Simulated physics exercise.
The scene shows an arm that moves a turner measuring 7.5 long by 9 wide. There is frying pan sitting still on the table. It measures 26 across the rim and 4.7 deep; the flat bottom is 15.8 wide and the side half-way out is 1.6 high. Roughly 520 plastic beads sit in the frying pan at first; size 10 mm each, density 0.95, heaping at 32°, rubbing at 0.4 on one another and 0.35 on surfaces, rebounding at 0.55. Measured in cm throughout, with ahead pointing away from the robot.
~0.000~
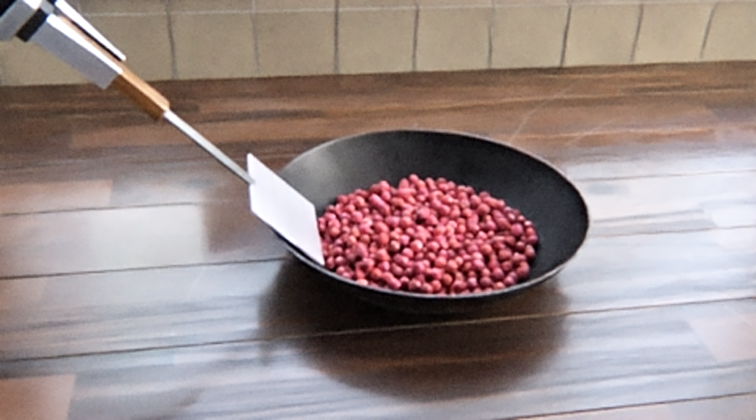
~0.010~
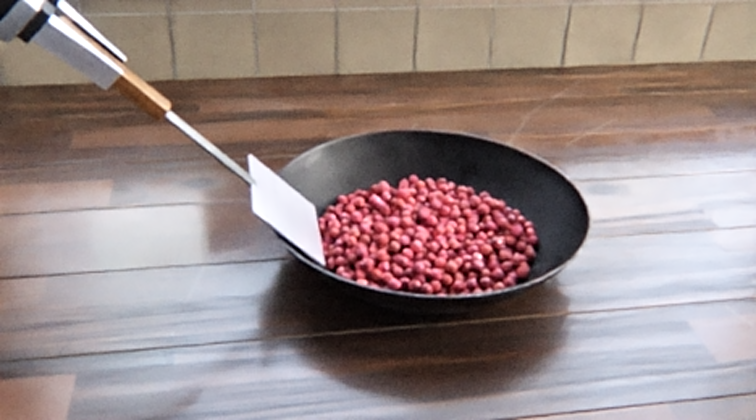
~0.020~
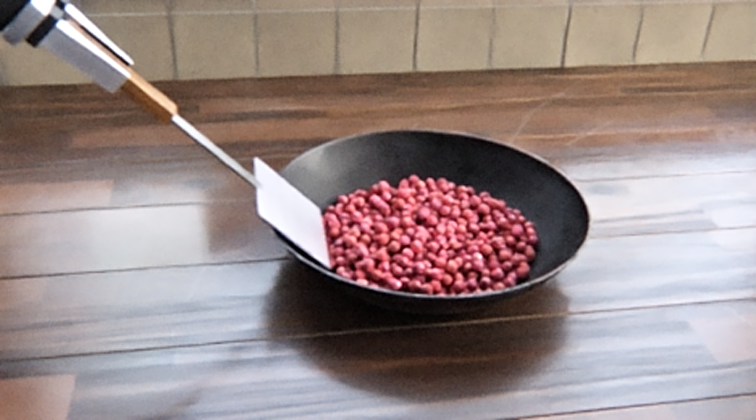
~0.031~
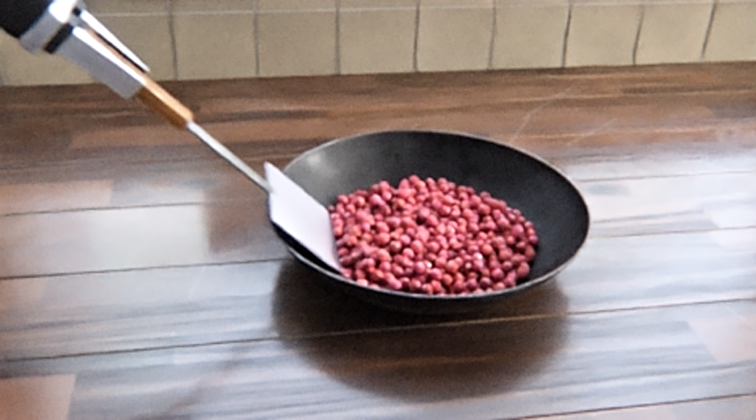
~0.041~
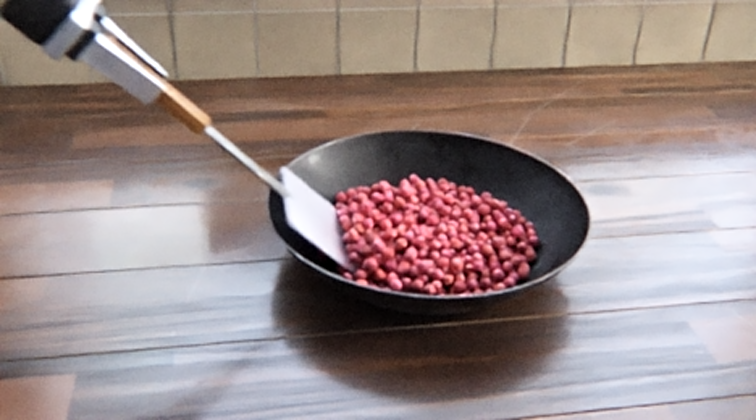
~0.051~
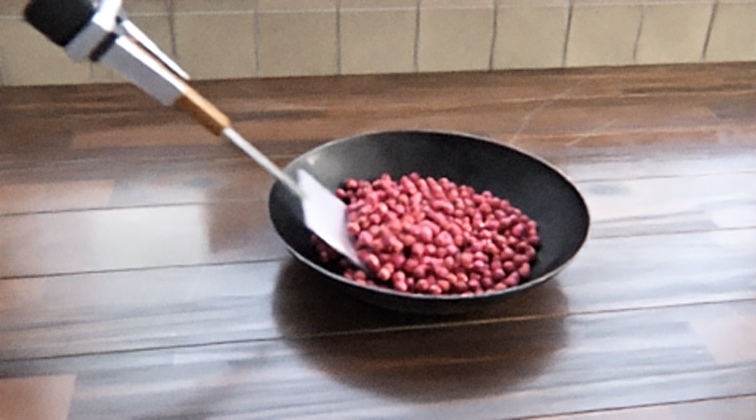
White turner held by a robotic arm easing rightward into dark red beads in a black frying pan, nudging the left edge.
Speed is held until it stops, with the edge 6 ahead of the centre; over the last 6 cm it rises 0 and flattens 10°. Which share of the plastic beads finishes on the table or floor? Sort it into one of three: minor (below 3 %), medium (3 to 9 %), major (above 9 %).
Medium, 3 to 9 %.
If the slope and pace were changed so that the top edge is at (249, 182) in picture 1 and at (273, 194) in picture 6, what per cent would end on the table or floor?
0 %.
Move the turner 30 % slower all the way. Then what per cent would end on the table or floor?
Approx. 0 per cent.
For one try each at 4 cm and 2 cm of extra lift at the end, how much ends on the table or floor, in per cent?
Roughly 15 per cent, then 10 per cent.
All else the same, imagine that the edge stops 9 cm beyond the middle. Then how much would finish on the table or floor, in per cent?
Changed stop: Approx. 35 %.
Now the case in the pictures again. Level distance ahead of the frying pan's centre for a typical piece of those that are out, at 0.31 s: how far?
About 16 cm.
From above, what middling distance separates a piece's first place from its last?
About 5 cm.
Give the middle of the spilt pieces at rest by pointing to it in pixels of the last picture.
Near pixel (647, 221).
After 0.08 s, sloping 46°, highest piece 6 above the table; 521 in the frying pan.
After 0.10 s, sloping 43°, highest piece 9 above the table; 520 in the frying pan, 1 on the blade or in flight.
After 0.31 s, sloping 36°, highest piece 6 above the table; 495 in the frying pan, 19 on the table or floor, 7 on the blade or in flight.
After 1.36 s, sloping 36°, highest piece 5 above the table; 493 in the frying pan, 28 on the table or floor.
In the end, 493 in the frying pan, 28 on the table or floor. That is 5 % on the table or floor.
